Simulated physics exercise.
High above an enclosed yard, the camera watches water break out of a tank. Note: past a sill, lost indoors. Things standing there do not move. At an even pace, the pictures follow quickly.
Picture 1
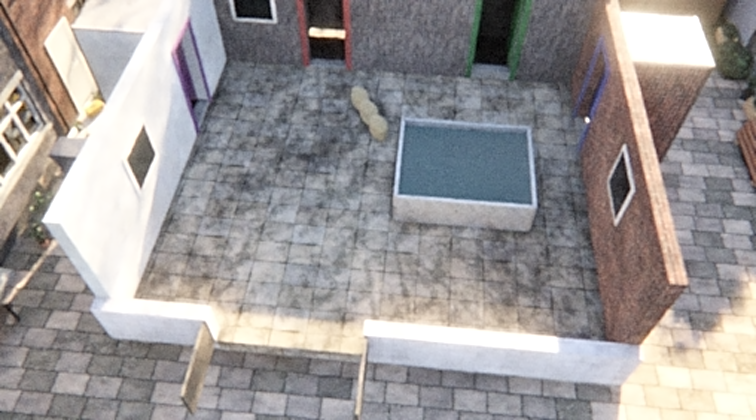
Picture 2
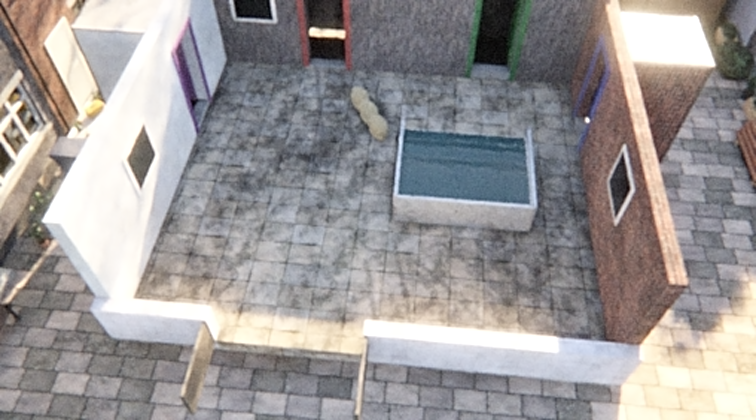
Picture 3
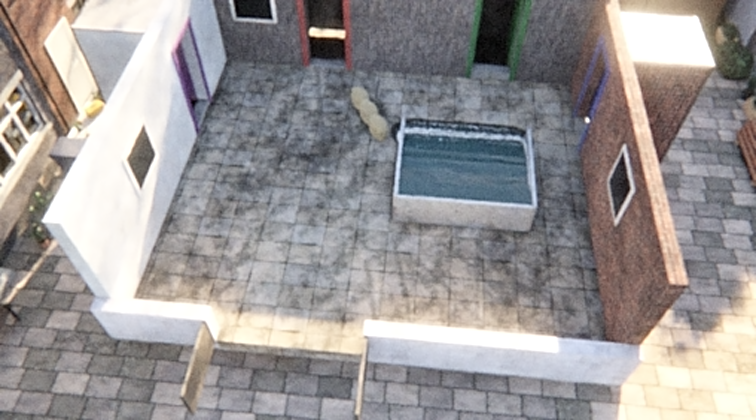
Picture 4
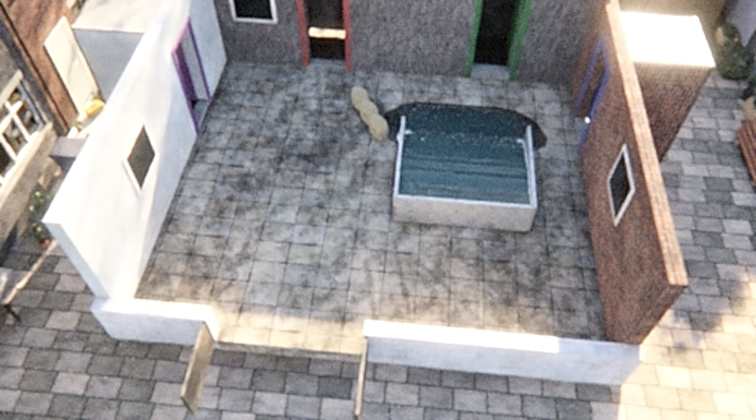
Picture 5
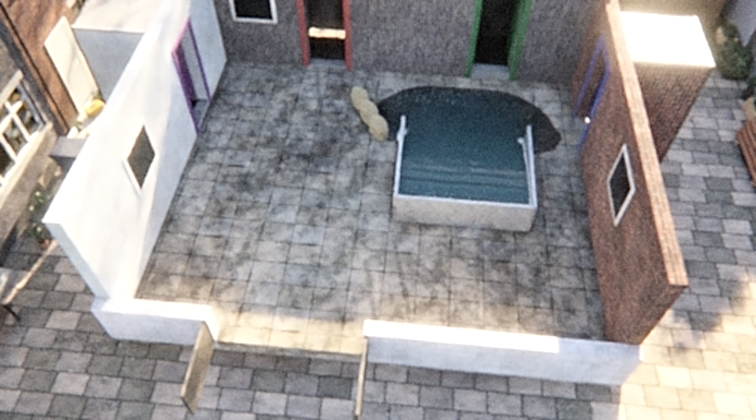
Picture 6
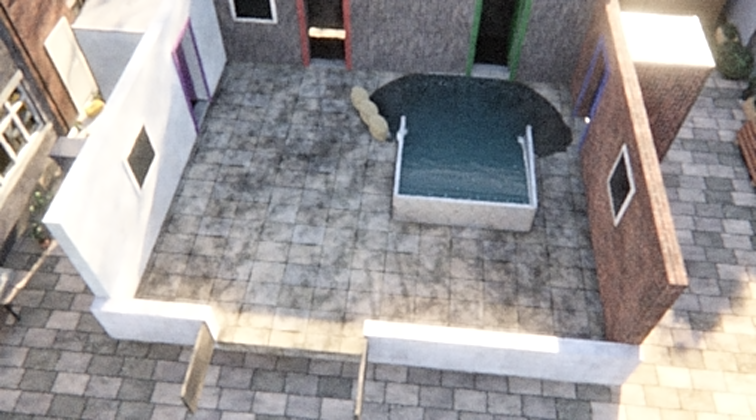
A paved yard, seen from high above, lies between a white wall on the left, a brown brick wall on the right and a dark grey wall with red-framed and green-framed openings at the back. A pale rectangular tank of blue-green water stands right of centre, beside some rounded tan objects. Water breaks out over the tank's far side and spreads across the paving in a widening dark fan, while the camera stays still.
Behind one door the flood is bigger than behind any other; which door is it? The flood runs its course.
It is the green door.
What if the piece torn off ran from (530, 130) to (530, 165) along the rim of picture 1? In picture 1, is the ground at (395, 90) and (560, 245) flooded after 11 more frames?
Well, the first point ends up unwetted, and the second one ends up swamped.
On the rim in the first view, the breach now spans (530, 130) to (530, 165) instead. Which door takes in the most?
It's the door marked blue, I reckon.
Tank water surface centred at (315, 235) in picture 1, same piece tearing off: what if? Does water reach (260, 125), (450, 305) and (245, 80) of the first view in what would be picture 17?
In the order given: Wetted, not reached and wetted.
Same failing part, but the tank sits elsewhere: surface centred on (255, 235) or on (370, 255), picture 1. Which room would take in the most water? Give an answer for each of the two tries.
The red one, the door marked red.
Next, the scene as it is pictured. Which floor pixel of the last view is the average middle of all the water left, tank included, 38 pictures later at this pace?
I'd point to (427, 153).
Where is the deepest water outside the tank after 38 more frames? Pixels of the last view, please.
Around (604, 353).
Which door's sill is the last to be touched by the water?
The purple-painted one.
A moment on, water covers 20 % of the floor; purple door not reached, green door some in, blue door wet at the sill, nothing in, red door not reached.
Next, water covers 20 % of the floor; purple door not reached, green door a lot in, blue door wet at the sill, nothing in, red door a trickle in.
Then, water covers 40 % of the floor; purple door wet at the sill, nothing in, green door a lot in, blue door some in, red door some in.
Later, water covers 65 % of the floor; purple door a trickle in, green door a lot in, blue door a lot in, red door some in.
In the end, water covers 95 % of the floor; purple door a trickle in, green door a lot in, blue door a lot in, red door some in; the green door has let in the most.
